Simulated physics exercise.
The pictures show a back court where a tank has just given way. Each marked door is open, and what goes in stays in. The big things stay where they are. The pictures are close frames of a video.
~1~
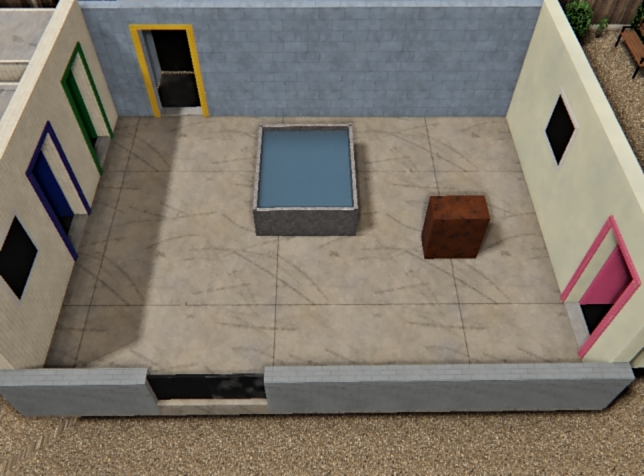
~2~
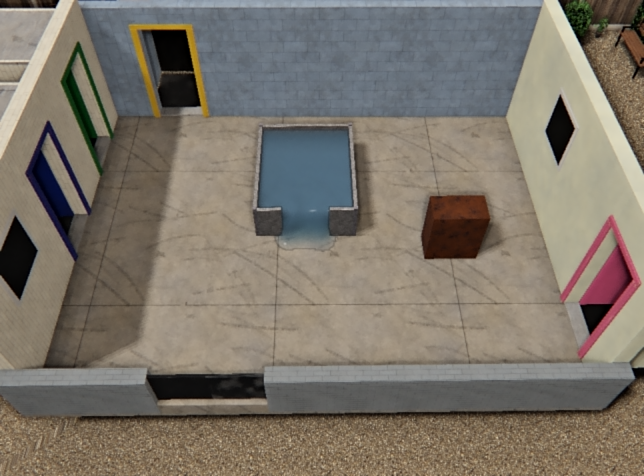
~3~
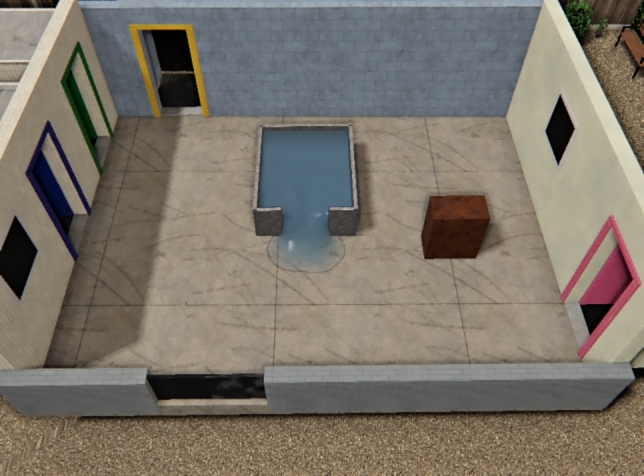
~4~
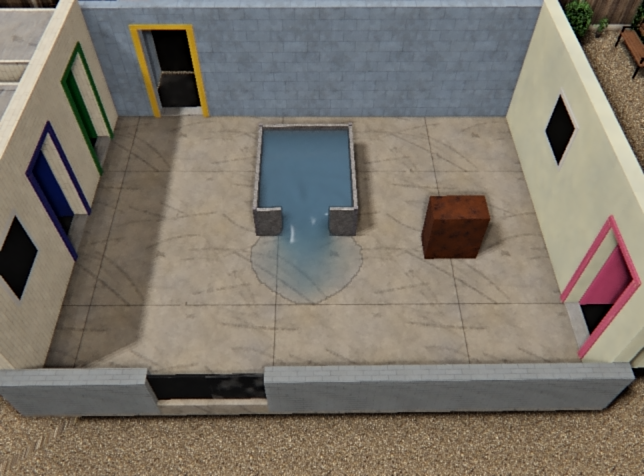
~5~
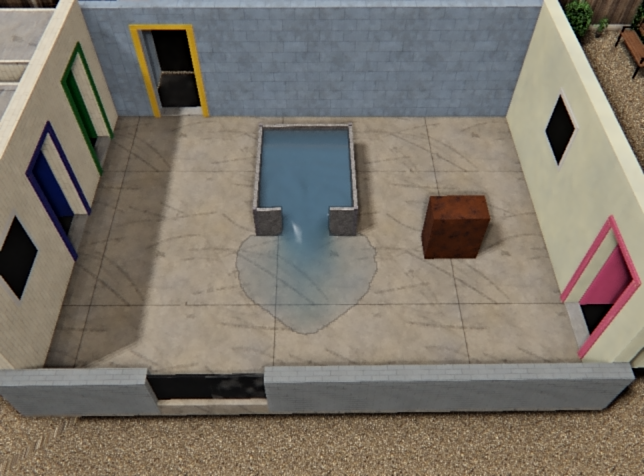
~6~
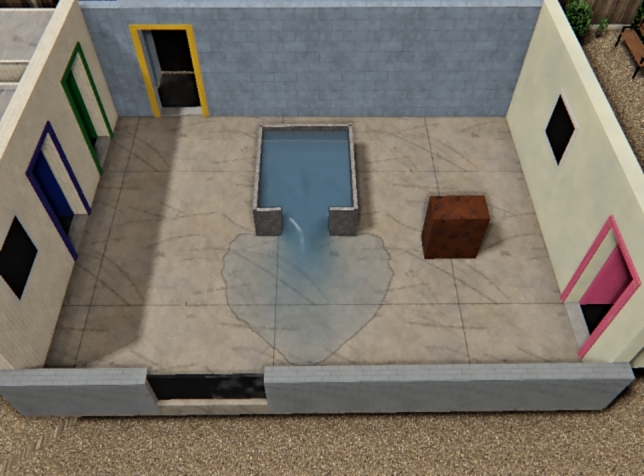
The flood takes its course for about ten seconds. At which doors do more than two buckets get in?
One by one: The green door admits no more than that; the blue door admits no more than that; the yellow door admits no more than that; the pink door lets in a lot.
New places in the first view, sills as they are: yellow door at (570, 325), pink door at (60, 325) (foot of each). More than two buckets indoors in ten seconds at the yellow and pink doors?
My reading: The yellow one goes over; the pink one lets more in.
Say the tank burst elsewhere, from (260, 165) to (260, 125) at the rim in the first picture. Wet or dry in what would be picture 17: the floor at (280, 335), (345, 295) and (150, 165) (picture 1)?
In that order: Free of water, not flooded, wet.
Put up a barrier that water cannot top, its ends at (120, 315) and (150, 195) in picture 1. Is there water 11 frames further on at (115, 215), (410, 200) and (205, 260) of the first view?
As listed: Not flooded, no water, not flooded.
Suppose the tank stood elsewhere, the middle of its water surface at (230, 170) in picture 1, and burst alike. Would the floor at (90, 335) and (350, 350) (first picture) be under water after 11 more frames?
As listed: Flooded, covered.
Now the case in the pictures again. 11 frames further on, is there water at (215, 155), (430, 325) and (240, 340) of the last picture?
In that order: No water, covered, awash.
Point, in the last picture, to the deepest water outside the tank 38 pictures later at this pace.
Near (584, 386).
A moment on, water covers 20 % of the floor; the green door not reached, the blue door not reached, the yellow door not reached, the pink door not reached.
Next, water covers 30 % of the floor; the green door not reached, the blue door not reached, the yellow door not reached, the pink door not reached.
Then, water covers 35 % of the floor; the green door not reached, the blue door not reached, the yellow door not reached, the pink door under two buckets in.
Later, water covers 55 % of the floor; the green door wet at the sill, nothing in, the blue door wet at the sill, nothing in, the yellow door not reached, the pink door far over two buckets in.
In the end, water covers 85 % of the floor; the green door wet at the sill, nothing in, the blue door wet at the sill, nothing in, the yellow door wet at the sill, nothing in, the pink door far over two buckets in.
